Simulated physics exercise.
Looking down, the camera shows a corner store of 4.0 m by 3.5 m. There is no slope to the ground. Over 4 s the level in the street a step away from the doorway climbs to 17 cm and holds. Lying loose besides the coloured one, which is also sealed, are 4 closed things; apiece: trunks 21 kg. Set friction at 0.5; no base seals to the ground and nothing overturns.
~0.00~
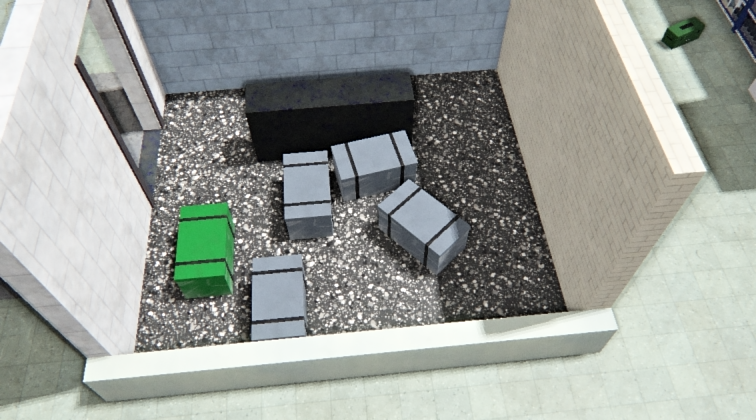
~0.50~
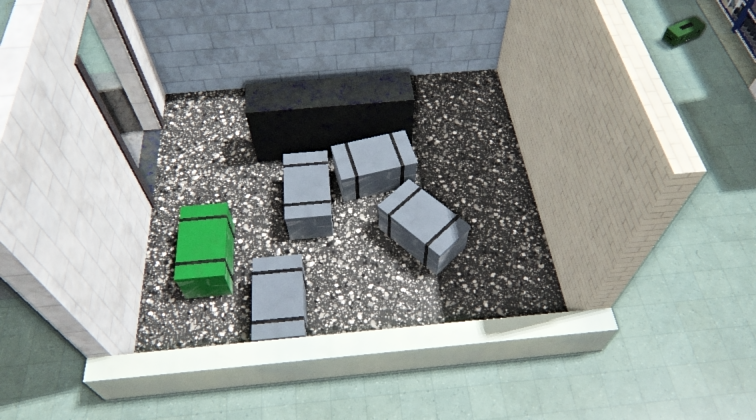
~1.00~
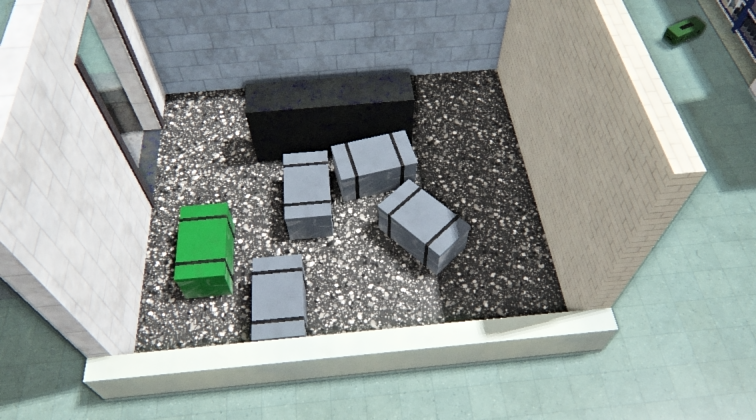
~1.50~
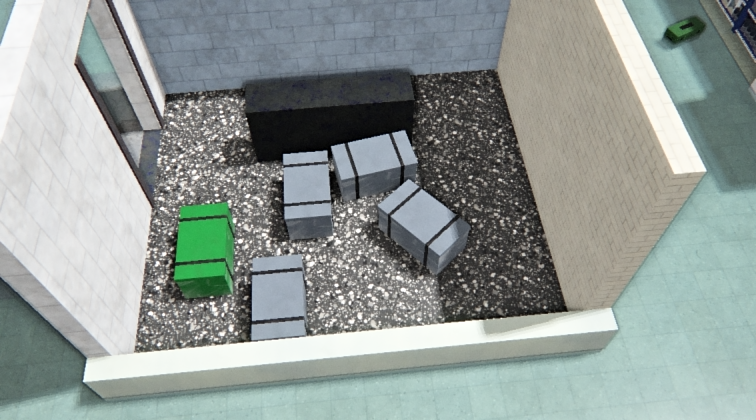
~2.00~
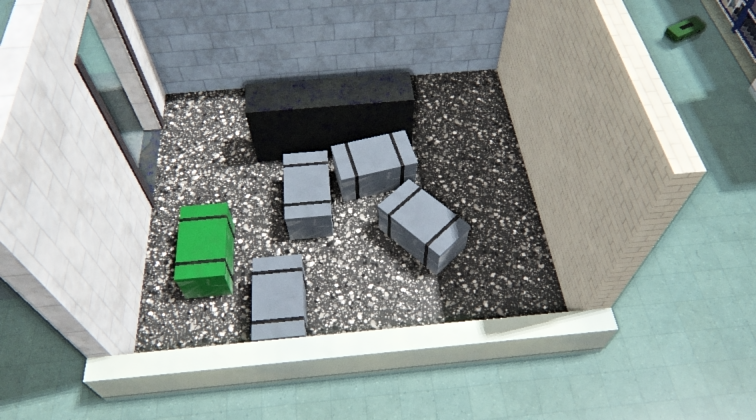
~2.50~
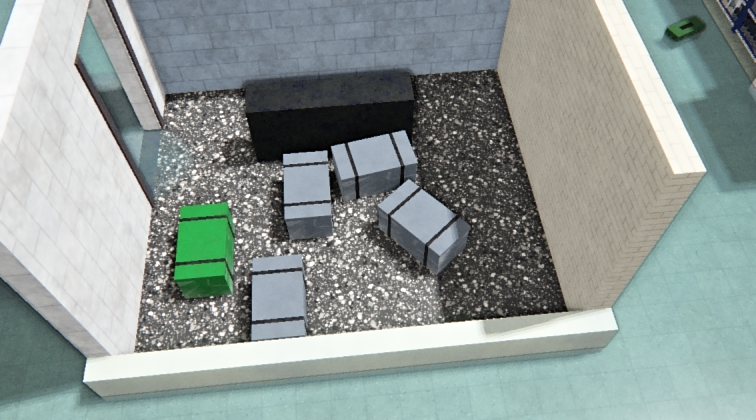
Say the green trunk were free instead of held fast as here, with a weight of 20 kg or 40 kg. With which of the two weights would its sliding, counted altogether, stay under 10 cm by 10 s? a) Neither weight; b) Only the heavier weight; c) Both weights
c, both weights.
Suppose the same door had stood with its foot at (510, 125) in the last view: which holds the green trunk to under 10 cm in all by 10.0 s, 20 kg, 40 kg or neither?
Then the lighter mass works.
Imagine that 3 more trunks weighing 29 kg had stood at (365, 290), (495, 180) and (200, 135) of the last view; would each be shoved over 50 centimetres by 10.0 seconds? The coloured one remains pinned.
First: Inside the limit; second: Inside the limit; third: Beyond the limit.
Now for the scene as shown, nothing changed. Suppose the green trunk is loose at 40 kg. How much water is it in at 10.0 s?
Something like 4 centimetres.
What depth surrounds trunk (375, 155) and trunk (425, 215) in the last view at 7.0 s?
4 and 1 cm.
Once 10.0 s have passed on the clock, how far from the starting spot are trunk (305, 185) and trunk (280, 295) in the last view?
They've ended up 100 cm and 0 cm away, in that order.
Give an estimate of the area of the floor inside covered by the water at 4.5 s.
Some 3.5 m2.
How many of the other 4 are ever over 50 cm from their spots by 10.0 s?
1 of them.
After 3.5 s the green trunk would be 0 cm from its start with 20 kg and 0 cm from its start with 40 kg; 0 cm of water round it then.
After 4.5 s the green trunk would be 0 cm from its start with 20 kg and 0 cm from its start with 40 kg; 1 cm of water round it then.
After 7.0 s the green trunk would be 0 cm from its start with 20 kg and 0 cm from its start with 40 kg; 3 cm of water round it then.
After 10.0 s the green trunk would be 0 cm from its start with 20 kg and 0 cm from its start with 40 kg; 4 cm of water round it then.
